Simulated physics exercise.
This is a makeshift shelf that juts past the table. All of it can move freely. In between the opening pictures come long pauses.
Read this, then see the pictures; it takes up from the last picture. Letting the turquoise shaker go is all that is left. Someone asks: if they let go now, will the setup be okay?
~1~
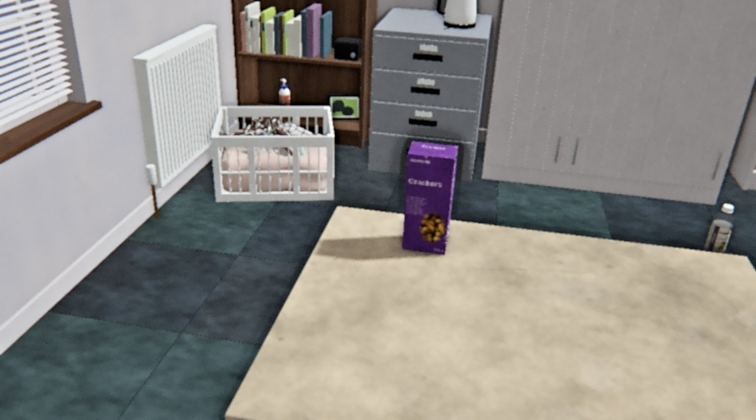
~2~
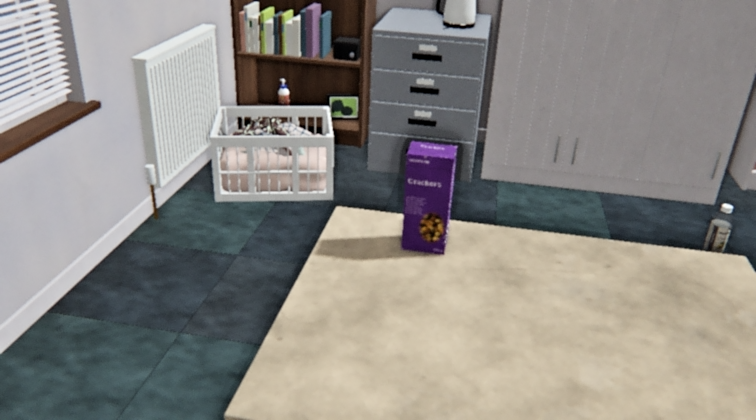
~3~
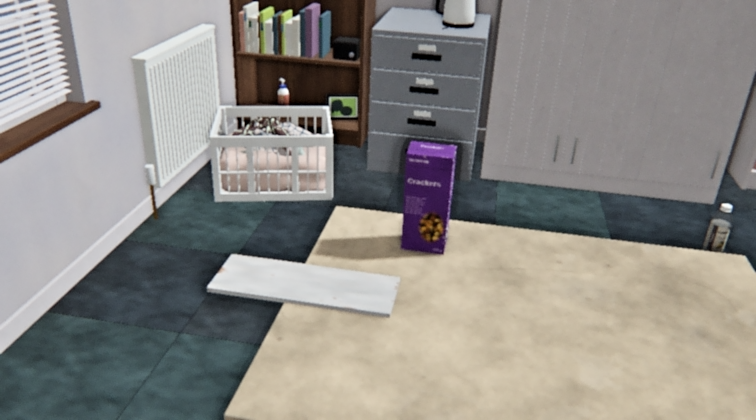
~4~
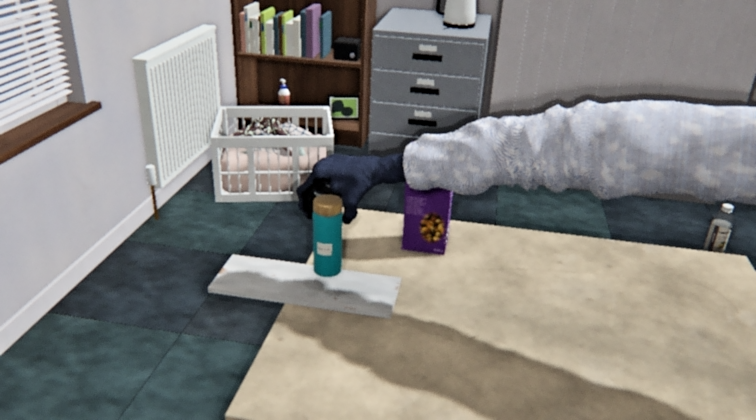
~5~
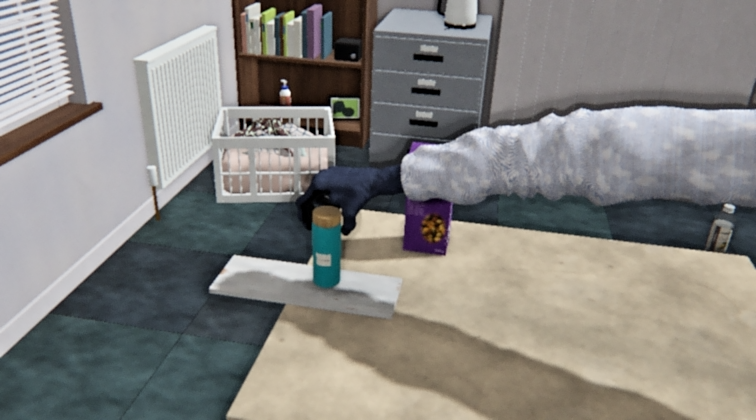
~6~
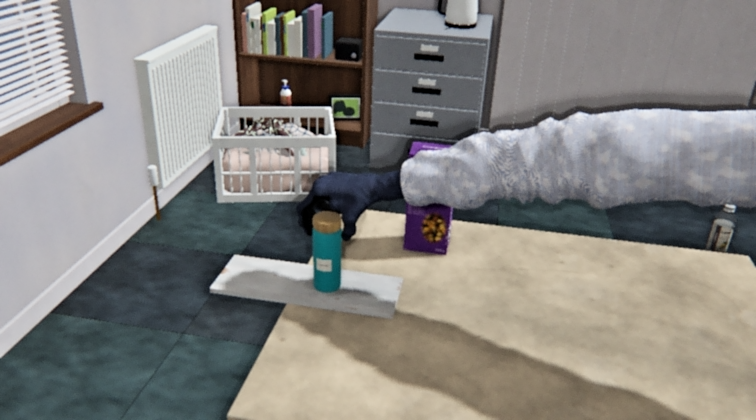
Remains on the table.
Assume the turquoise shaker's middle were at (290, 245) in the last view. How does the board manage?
It remains balanced.
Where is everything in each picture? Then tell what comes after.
In the first picture, the last thing is not in view yet.
In the second picture, the last thing is not in view yet.
In the third picture, the last thing is not in view yet; white board (306, 284).
In the fourth picture, still above its spot; turquoise shaker (328, 236); white board (307, 285).
In the fifth picture, still above its spot; turquoise shaker (327, 247); white board (308, 285).
In the sixth picture, set down, still held; turquoise shaker (327, 252); white board (309, 285).
Then, 0.60 s on from there, no change.
Then, 1.30 s on from there, turquoise shaker resting near (327, 252).
In the end, all 3 unmoved. At the end, from the last picture's camera, turquoise shaker near (327, 252). The board stays on the table.
